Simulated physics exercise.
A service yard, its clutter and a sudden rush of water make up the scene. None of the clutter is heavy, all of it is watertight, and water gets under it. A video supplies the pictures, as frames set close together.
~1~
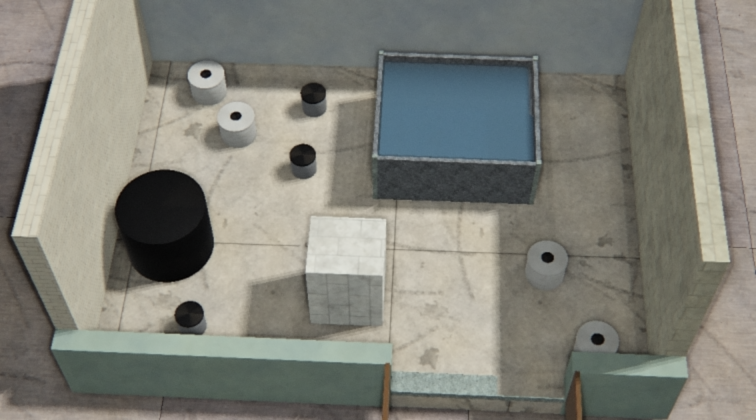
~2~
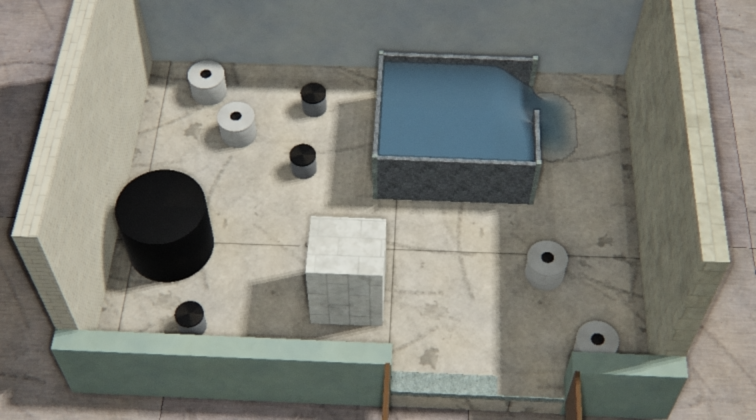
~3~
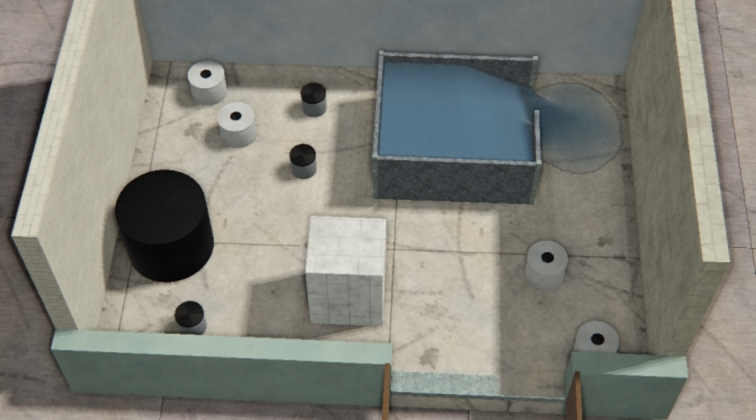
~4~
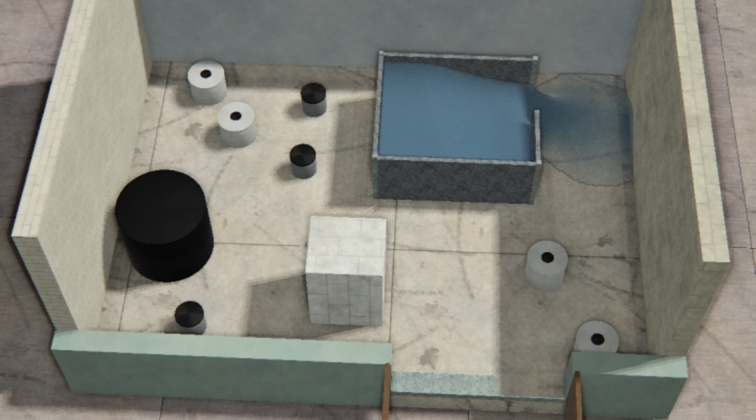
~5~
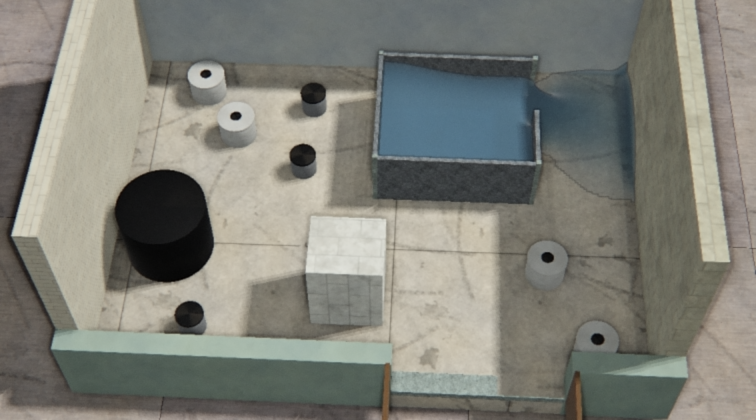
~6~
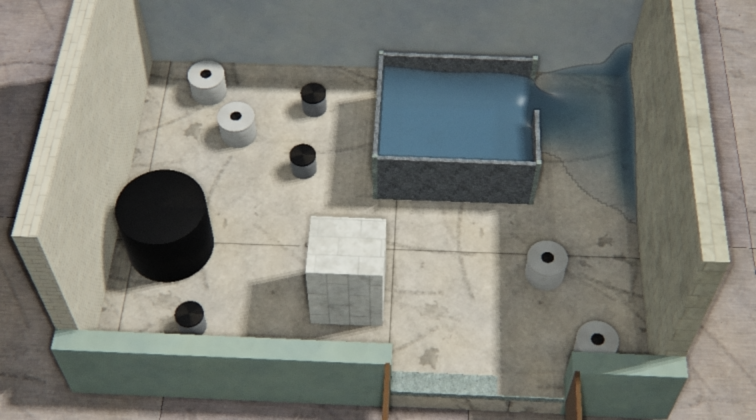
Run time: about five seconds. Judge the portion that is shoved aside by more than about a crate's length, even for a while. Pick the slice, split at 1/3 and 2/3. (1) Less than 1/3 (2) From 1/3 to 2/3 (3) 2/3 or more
The answer is 2.
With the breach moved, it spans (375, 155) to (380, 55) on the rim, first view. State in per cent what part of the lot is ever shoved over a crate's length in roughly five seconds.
My figure is about 70 %.
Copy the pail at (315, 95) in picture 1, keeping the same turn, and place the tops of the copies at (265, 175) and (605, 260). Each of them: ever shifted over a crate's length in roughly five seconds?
Falls short, then travels that far.
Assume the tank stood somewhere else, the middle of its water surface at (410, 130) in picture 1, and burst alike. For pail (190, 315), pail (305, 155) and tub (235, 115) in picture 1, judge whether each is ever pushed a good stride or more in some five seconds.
First never went far, then never went far, then never went far.
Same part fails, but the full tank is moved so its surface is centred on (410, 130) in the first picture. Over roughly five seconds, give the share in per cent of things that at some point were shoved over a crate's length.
Roughly 40 per cent.
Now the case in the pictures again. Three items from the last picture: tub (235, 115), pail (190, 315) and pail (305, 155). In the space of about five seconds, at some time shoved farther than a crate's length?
Listed order gives below that mark, then below that mark, and lastly below that mark.
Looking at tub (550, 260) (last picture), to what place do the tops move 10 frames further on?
(504, 287).
A moment on, 0 of 7 are well off their spots; 0 afloat.
Next, 1 of 7 are well off their spots; 1 afloat.
Later, 3 of 7 are well off their spots; 1 afloat.
In the end, 3 of 7 are well off their spots, and 3 have been at some point; 0 afloat.
